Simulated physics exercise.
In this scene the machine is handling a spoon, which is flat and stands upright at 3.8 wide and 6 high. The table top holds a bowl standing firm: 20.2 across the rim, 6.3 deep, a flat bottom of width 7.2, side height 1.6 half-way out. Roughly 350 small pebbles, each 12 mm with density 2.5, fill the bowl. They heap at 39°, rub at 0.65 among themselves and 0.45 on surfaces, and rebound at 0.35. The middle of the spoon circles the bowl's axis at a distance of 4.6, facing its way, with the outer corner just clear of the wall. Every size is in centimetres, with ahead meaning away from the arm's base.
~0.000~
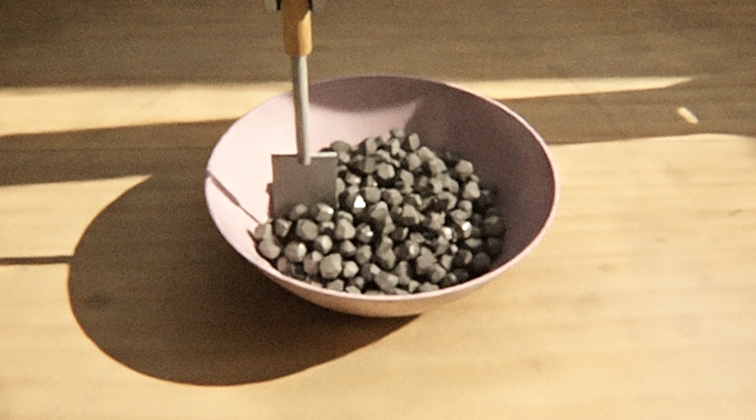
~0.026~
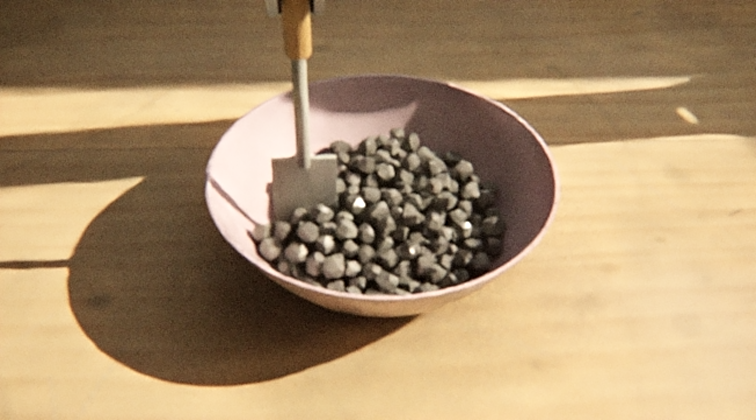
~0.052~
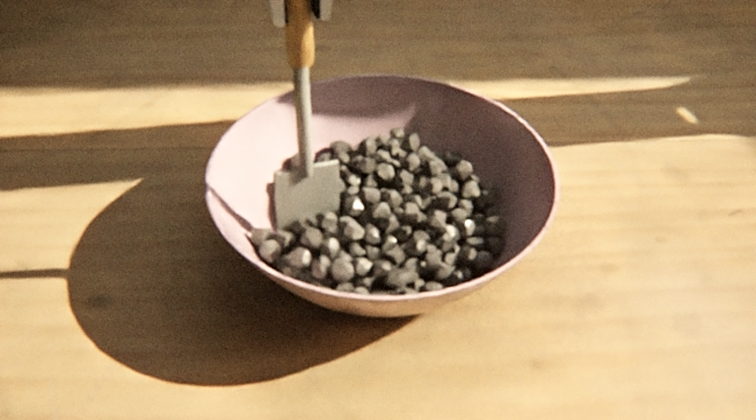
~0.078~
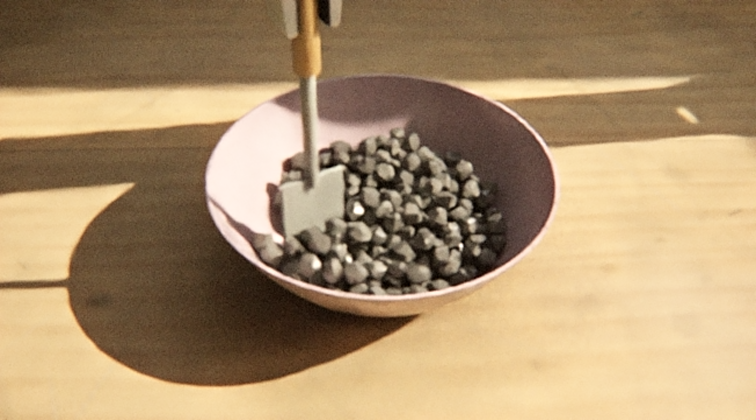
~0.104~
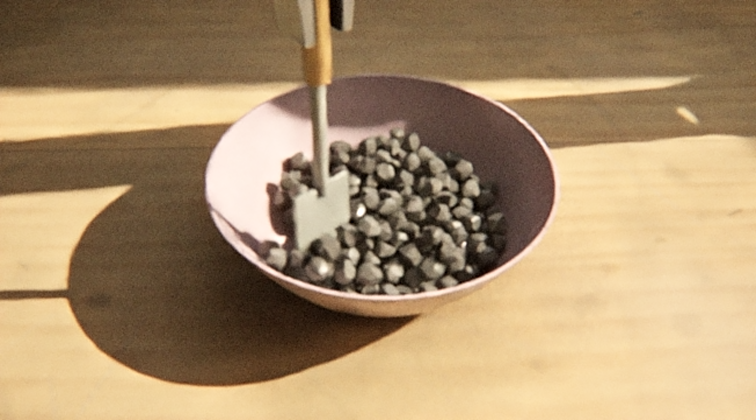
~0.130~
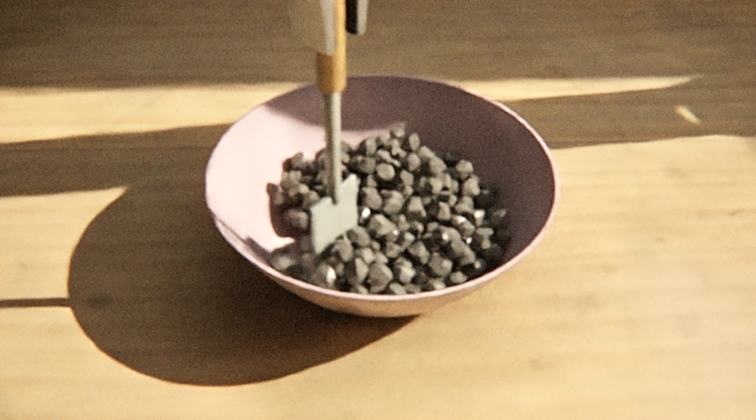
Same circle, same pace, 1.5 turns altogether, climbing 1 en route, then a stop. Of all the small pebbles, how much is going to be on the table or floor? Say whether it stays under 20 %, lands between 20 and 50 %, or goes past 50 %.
It stays under 20 %.
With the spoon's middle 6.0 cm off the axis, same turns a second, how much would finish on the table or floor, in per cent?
Then some 10 percent.
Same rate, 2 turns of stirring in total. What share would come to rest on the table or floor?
It would be around 15 percent.
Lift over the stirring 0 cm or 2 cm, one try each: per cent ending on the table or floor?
I'd say some 15 per cent, and some 10 per cent.
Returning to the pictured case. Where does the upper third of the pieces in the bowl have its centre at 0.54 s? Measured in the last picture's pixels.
The upper third is centred close to (373, 113).
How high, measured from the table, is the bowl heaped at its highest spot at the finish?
Roughly 7.5 cm.
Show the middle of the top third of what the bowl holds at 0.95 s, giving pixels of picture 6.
The centre is roughly (397, 262).
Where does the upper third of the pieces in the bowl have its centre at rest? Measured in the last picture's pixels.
Estimated centre: (455, 169).
After 0.54 s, 243° round, highest piece 9 above the table; 338 in the bowl, 6 on the table or floor, 6 in flight or on the tool.
After 0.95 s, 75° round, highest piece 8 above the table; 323 in the bowl, 26 on the table or floor, 1 in flight or on the tool.
After 1.35 s, 180° round, highest piece 7 above the table; 312 in the bowl, 37 on the table or floor, 1 in flight or on the tool.
After 2.05 s, 180° round, highest piece 7 above the table; 312 in the bowl, 38 on the table or floor.
At rest, 312 in the bowl, 38 on the table or floor. That is 11 % on the table or floor.
